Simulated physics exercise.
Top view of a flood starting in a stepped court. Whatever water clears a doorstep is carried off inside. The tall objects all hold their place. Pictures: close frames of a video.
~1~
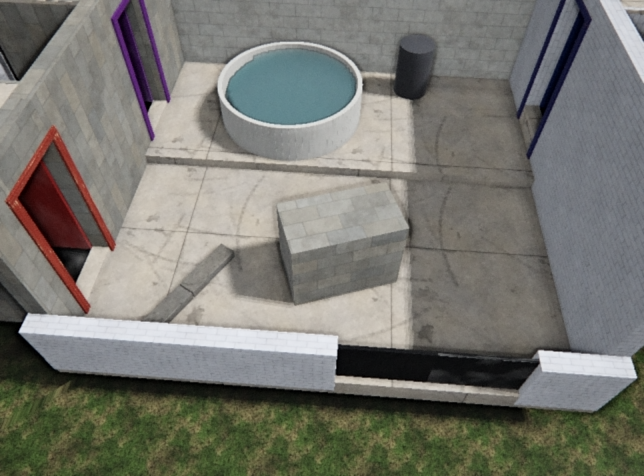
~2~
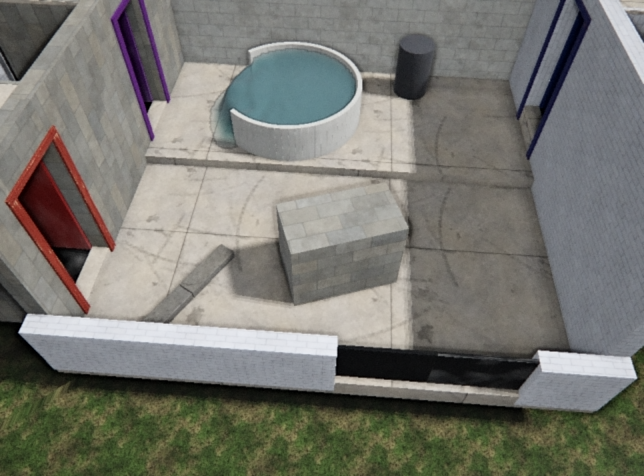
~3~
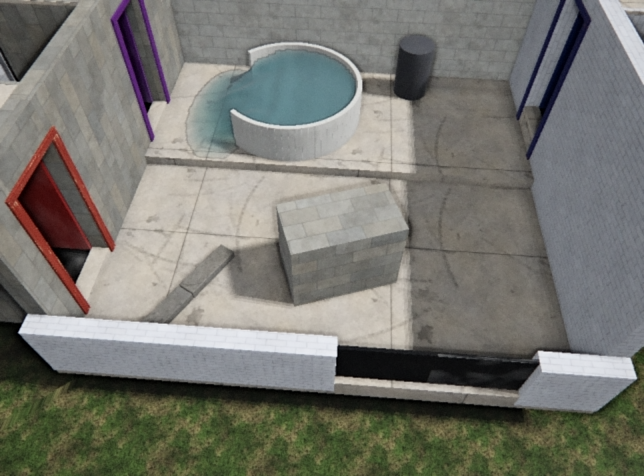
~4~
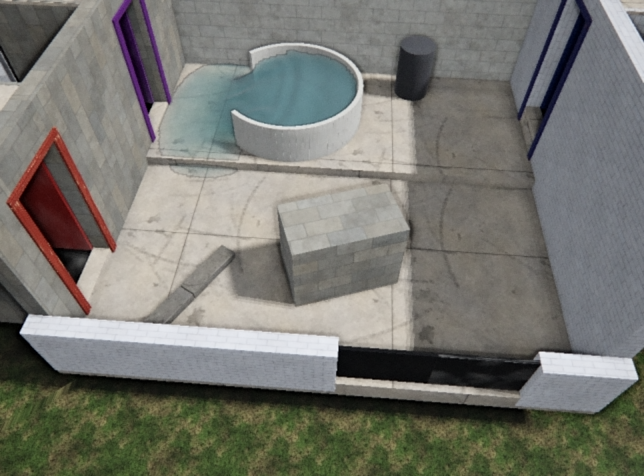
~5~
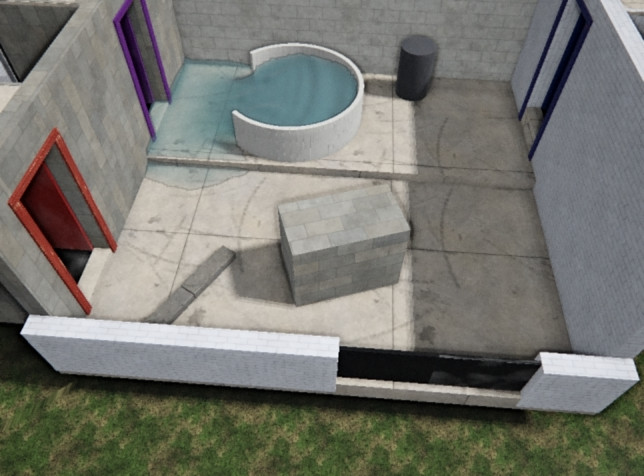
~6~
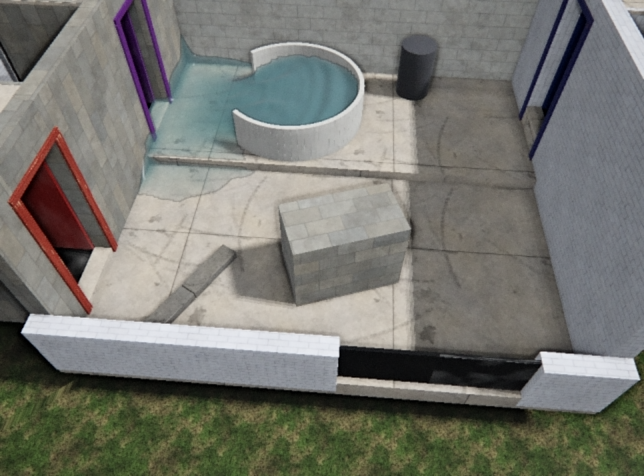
A round white-walled pool of blue-green water stands at the back of a roofless, stepped court, seen from high above the front wall. A grey block sits mid-floor near a low slanting slab, with a dark cylinder behind, a red doorway and purple frame left, and a blue frame right. The pool's left side opens and water spreads leftward, then over the step onto the lower floor, while the camera barely shifts.
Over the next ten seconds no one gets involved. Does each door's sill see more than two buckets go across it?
One by one: The purple door counts as over; the blue door counts as not over; the red door counts as over.
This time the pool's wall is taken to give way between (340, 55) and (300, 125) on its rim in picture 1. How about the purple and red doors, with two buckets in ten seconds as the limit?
Turns out the purple one stays beneath it, while the red one stays beneath it.
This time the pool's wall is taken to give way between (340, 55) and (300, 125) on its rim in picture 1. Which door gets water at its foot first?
The blue one, I reckon.
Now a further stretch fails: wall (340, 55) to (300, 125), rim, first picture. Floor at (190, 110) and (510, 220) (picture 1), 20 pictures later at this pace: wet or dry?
Well, the first place would be still bare and the second one submerged.
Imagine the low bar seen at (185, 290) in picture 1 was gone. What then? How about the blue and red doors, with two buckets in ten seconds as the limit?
As I see it, the blue doorway remains within the limit, and the red doorway remains within the limit.
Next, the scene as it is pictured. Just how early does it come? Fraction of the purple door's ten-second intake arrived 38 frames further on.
About 95 per cent.
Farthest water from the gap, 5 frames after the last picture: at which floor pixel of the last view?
I'd say around (97, 295).
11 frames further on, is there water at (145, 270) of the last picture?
By then I'd expect it to be inundated.
A moment on, water covers 20 % of the floor; the purple door far over two buckets in, the blue door not reached, the red door wet at the sill, nothing in.
Next, water covers 25 % of the floor; the purple door far over two buckets in, the blue door not reached, the red door wet at the sill, nothing in.
Then, water covers 35 % of the floor; the purple door far over two buckets in, the blue door not reached, the red door wet at the sill, nothing in.
Later, water covers 60 % of the floor; the purple door far over two buckets in, the blue door wet at the sill, nothing in, the red door over two buckets in.
In the end, water covers 85 % of the floor; the purple door far over two buckets in, the blue door wet at the sill, nothing in, the red door far over two buckets in.
